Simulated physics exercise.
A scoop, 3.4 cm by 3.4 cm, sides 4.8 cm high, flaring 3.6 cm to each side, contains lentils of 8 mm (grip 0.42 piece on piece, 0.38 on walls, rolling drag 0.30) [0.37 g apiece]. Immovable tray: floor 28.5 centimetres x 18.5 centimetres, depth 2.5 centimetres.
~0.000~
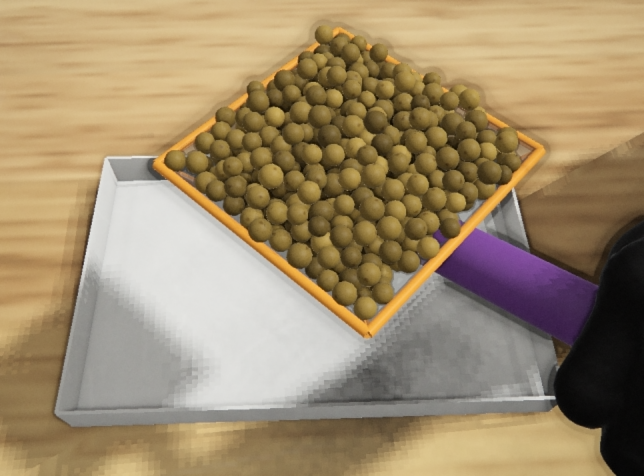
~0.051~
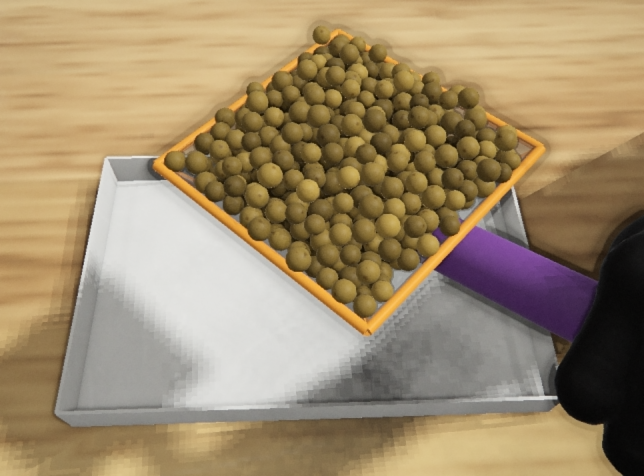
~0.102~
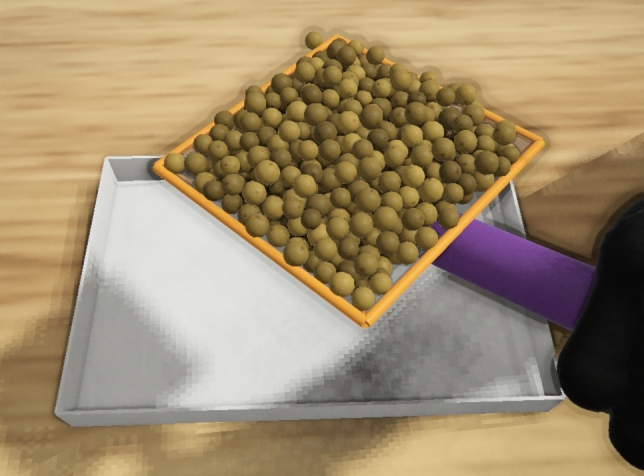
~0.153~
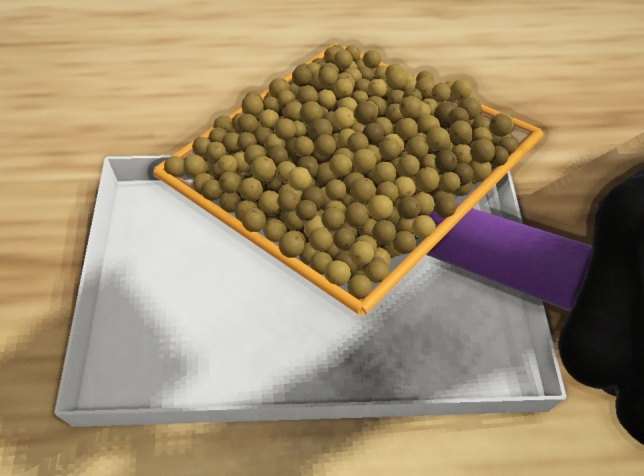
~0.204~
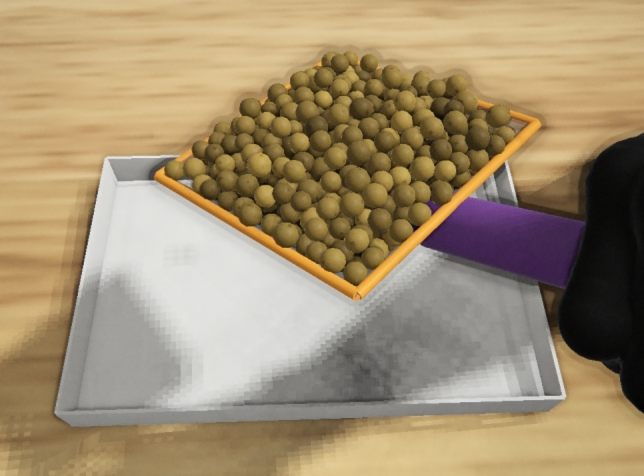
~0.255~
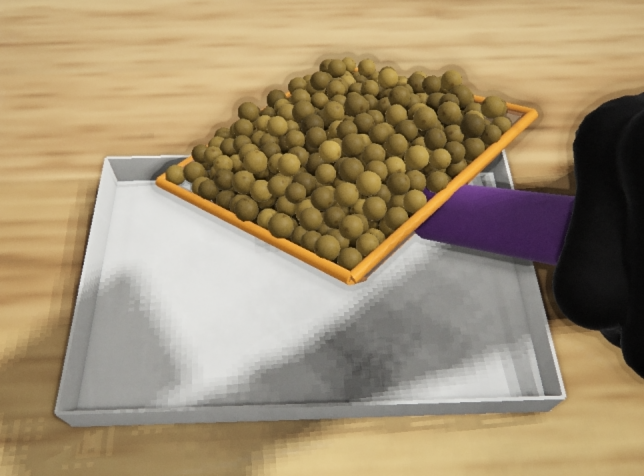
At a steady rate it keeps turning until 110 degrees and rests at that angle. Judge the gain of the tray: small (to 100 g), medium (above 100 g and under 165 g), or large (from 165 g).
Gain: Large.
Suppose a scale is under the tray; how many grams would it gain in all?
I'd expect close to 230 g.
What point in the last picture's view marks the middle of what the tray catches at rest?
Look around (278, 259).
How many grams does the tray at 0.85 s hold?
Mass at that time, approx.: 80 g.
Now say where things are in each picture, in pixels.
In the first frame, scoop at (261, 243); tilt 0 degrees; top of the load at (339, 47); tray at (309, 264).
In the second frame, scoop at (261, 242); tilt 1 degrees; top of the load at (338, 48).
In the third frame, scoop at (260, 240); tilt 4 degrees; low side back left; top of the load at (336, 52).
In the fourth frame, scoop at (257, 236); tilt 10 degrees; low side back left; top of the load at (372, 59).
In the fifth frame, scoop at (255, 232); tilt 15 degrees; low side back left; top of the load at (339, 64).
In the sixth frame, scoop at (253, 228); tilt 20 degrees; low side back left; top of the load at (337, 69); tray at (309, 264). It turns about 105 degrees a second.
After 0.58 s, tilt 53 degrees; 1 g in the tray, scoop holds 95 %.
After 0.85 s, tilt 81 degrees; 80 g in the tray, scoop holds 35 %.
After 1.10 s, tilt 106 degrees; 229 g in the tray, scoop holds 0 %.
After 1.34 s, tilt 110 degrees; 233 g in the tray, scoop holds 0 %.
By 1.6 s all is still; 233 g in the tray, scoop holds 0 %.
